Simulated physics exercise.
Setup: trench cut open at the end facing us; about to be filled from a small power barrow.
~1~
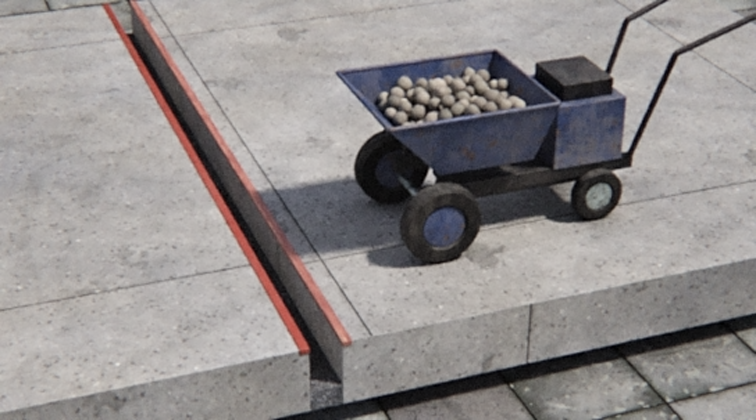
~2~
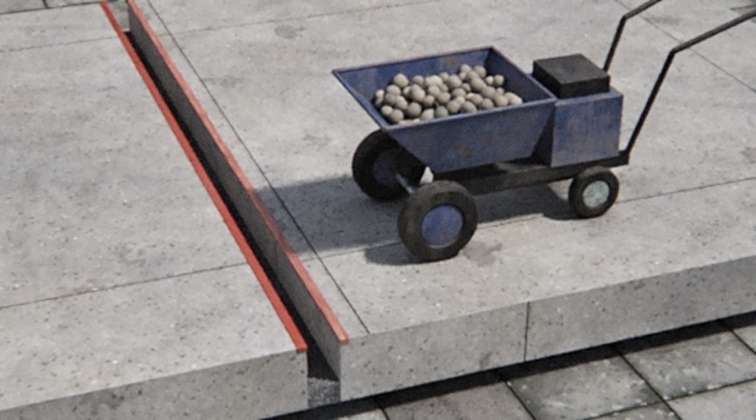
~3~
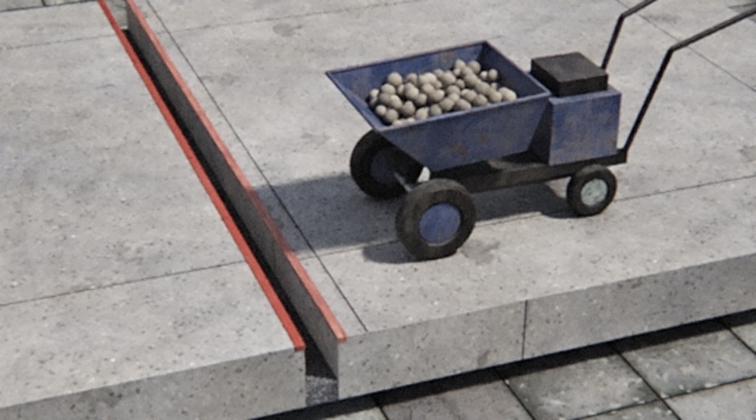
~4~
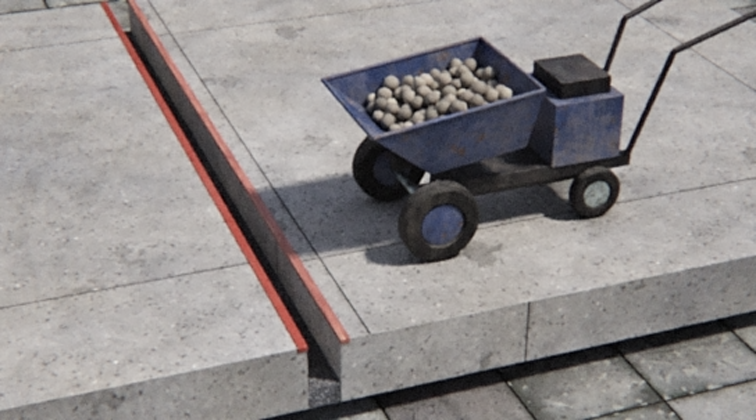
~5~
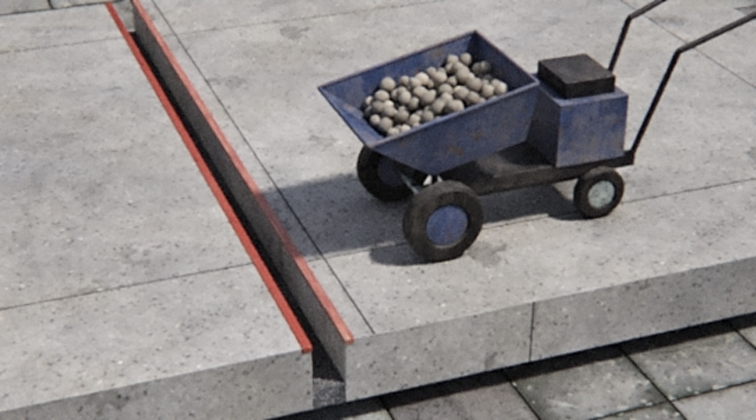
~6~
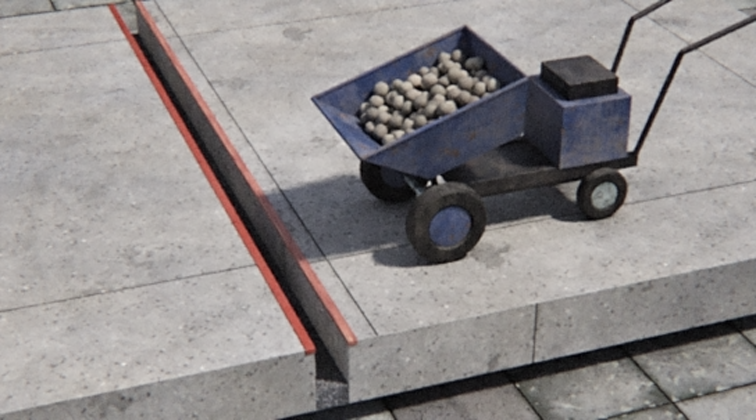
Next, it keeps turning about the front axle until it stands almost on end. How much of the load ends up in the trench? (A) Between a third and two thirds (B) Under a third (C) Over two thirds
Between a third and two thirds.
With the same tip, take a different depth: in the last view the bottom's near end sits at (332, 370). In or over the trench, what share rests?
The share would be around 40 per cent.
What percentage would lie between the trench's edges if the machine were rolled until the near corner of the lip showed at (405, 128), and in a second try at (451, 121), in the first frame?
You'd get around 50 in a hundred, then 20 in a hundred.
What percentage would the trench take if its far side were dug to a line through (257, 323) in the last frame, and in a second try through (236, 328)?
In order: 80 per cent, then 90 per cent.
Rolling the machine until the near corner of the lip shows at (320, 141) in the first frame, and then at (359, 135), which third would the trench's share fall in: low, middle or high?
At the first stop the answer is under a third, and at the second it is below one third.
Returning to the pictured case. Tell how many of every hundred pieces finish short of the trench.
Share of load: Near 5 %.
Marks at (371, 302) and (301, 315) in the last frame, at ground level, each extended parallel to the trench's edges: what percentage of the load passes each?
Estimate, first then second: 80 %, 20 %.
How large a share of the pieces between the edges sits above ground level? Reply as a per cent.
Roughly 15 %.
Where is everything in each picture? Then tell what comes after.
Lip of the skip near (389, 131), level; top of the load near (463, 99), river pebbles; first edge of the trench near (327, 309); far edge near (286, 317), the trench under half as wide as the skip, and about as deep as wide, in the first picture.
Lip of the skip near (385, 130), level; top of the load near (459, 96), in the second picture.
Lip of the skip near (378, 131), tipped barely; top of the load near (453, 93), in the third picture.
Lip of the skip near (373, 139), tipped a little; top of the load near (462, 96), in the fourth picture.
Lip of the skip near (368, 147), tipped a little; top of the load near (472, 91), in the fifth picture.
Lip of the skip near (362, 159), tipped clearly; top of the load near (465, 89); first edge of the trench near (333, 308); far edge near (292, 316), in the sixth picture.
Shortly afterwards, skip tipped steeply; the whole lot in the skip.
Next, skip tipped right over; near two thirds in the skip; only a few short of the trench; near a quarter in or heaped over the trench; only a few beyond it; only a few falling.
Some moments later, skip tipped right over; near a quarter in the skip; a little short of the trench; near half in or heaped over the trench; near a quarter beyond it.
In the end, skip tipped right over; near a quarter in the skip; a little short of the trench; near half in or heaped over the trench; near a quarter beyond it.
